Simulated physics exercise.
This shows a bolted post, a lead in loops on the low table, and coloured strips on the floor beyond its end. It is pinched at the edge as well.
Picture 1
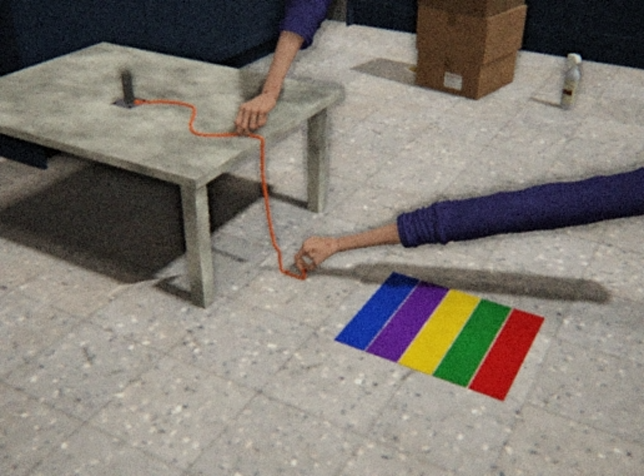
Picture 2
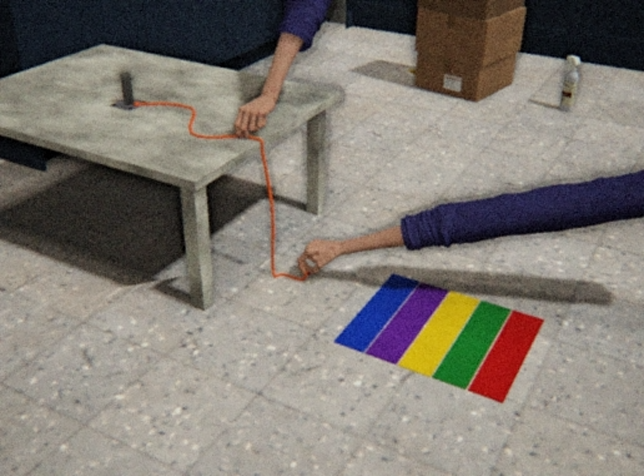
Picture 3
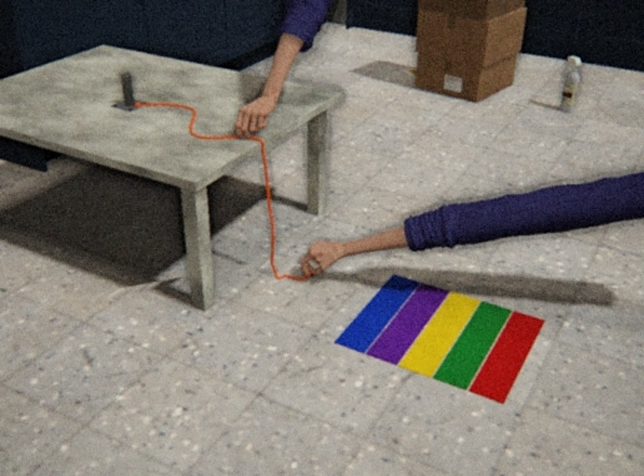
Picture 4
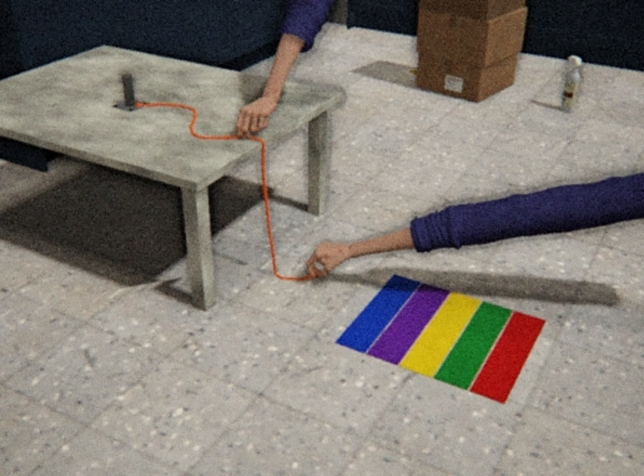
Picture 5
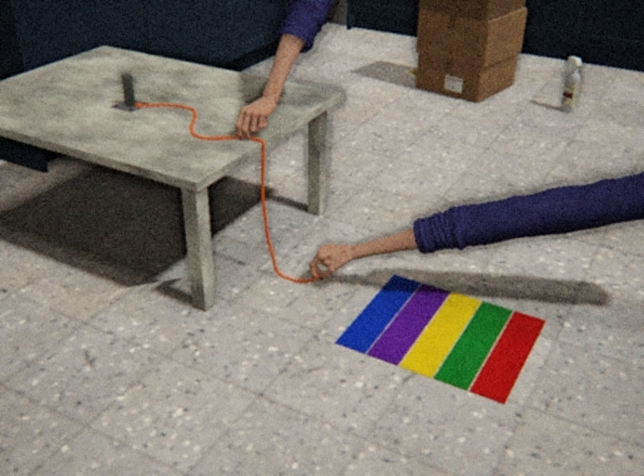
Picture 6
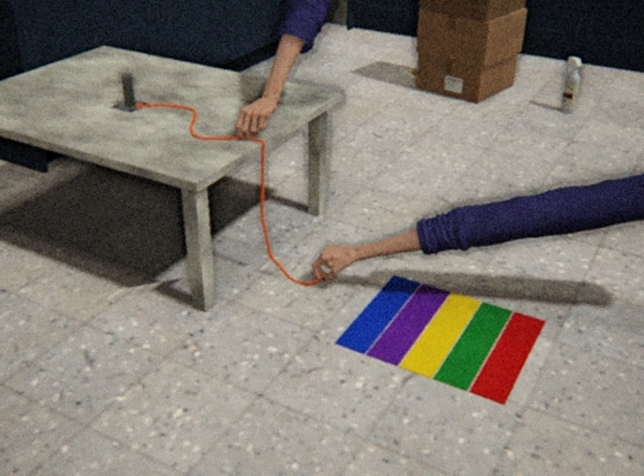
A hand near the floor drew the end of a thin orange cord slightly to the right, beside some coloured strips, while another hand stayed pressed on the cord at the low table's edge.
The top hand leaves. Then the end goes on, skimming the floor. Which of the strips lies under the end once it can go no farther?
The yellow one.
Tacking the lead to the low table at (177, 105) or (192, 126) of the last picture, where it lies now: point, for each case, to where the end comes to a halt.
In order of the tries, close to (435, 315) and close to (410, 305).
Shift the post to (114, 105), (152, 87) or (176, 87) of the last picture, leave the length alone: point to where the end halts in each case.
First close to (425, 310), next close to (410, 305), last close to (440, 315).
Early on, end near (395, 301); over blue.
Midway, end near (427, 311); over purple.
At the end of the slack, end near (446, 318); over yellow. It gets as far as the yellow strip.
